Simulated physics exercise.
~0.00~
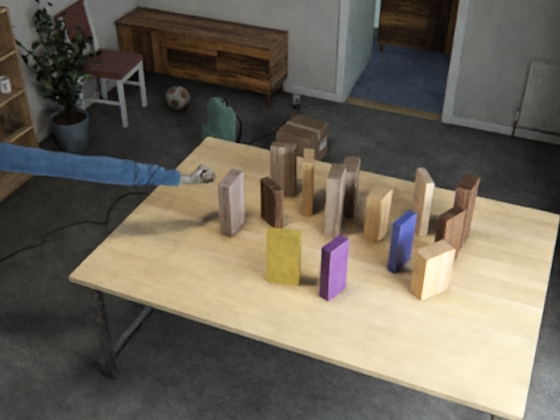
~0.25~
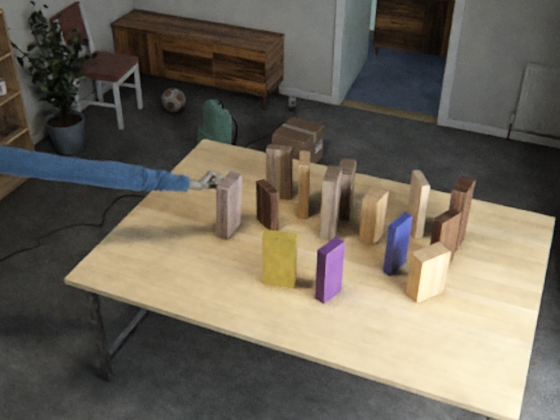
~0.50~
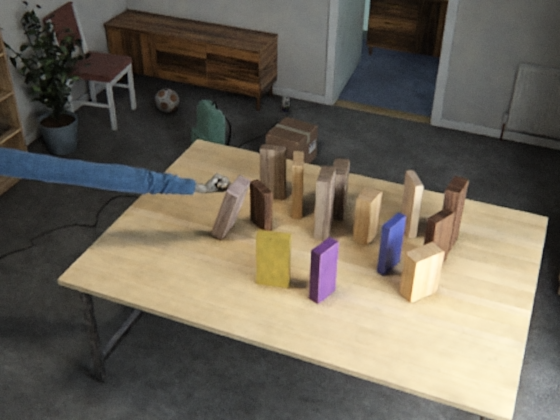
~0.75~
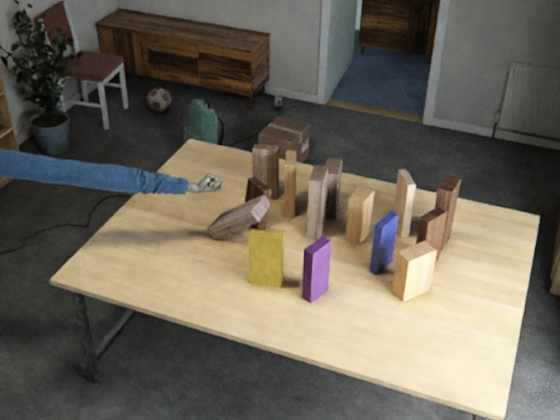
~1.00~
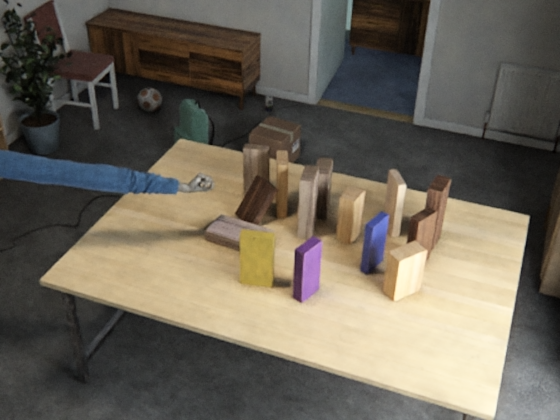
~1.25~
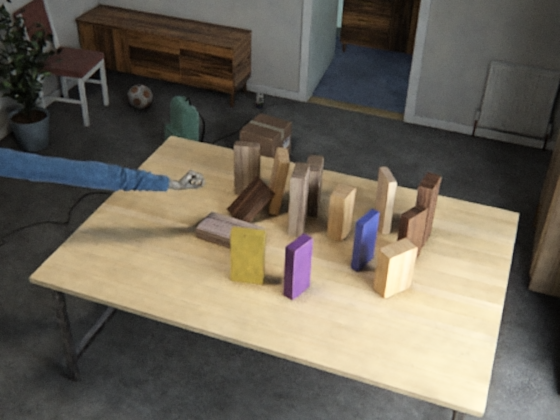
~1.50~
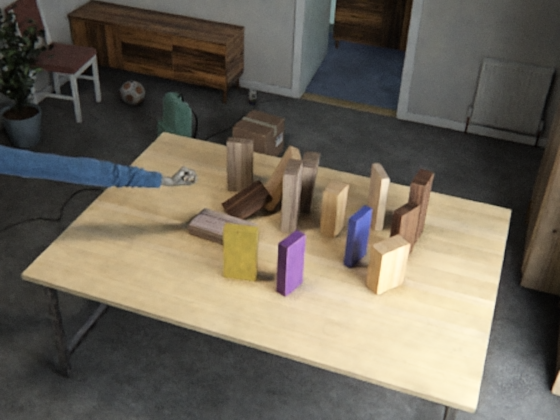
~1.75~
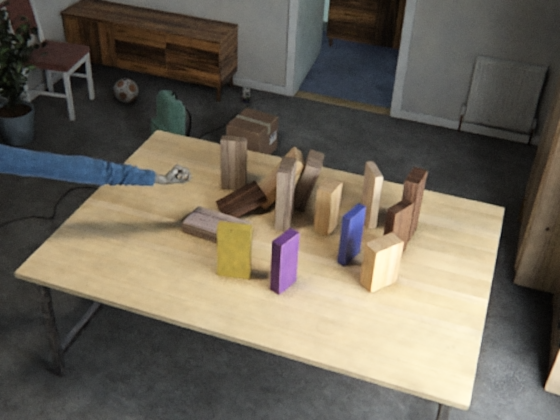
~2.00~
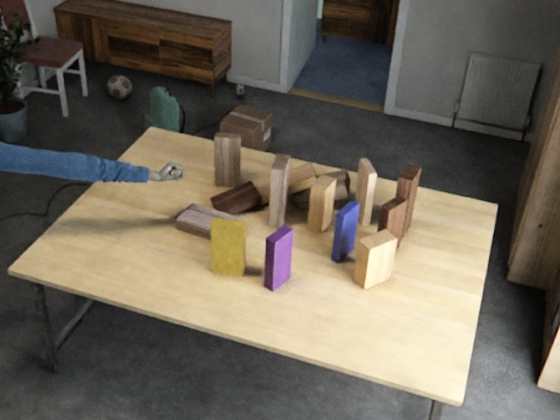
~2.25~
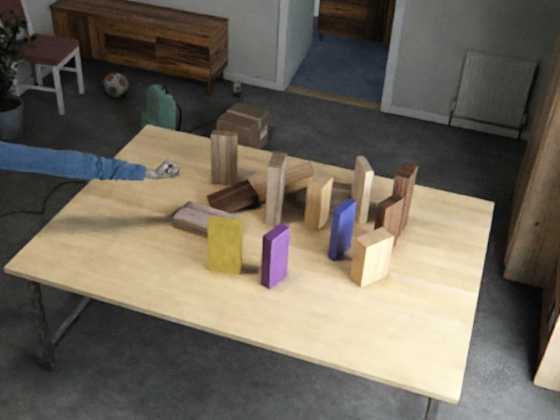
A hand tips a wooden block, toppling a few others, while the yellow block stays upright.
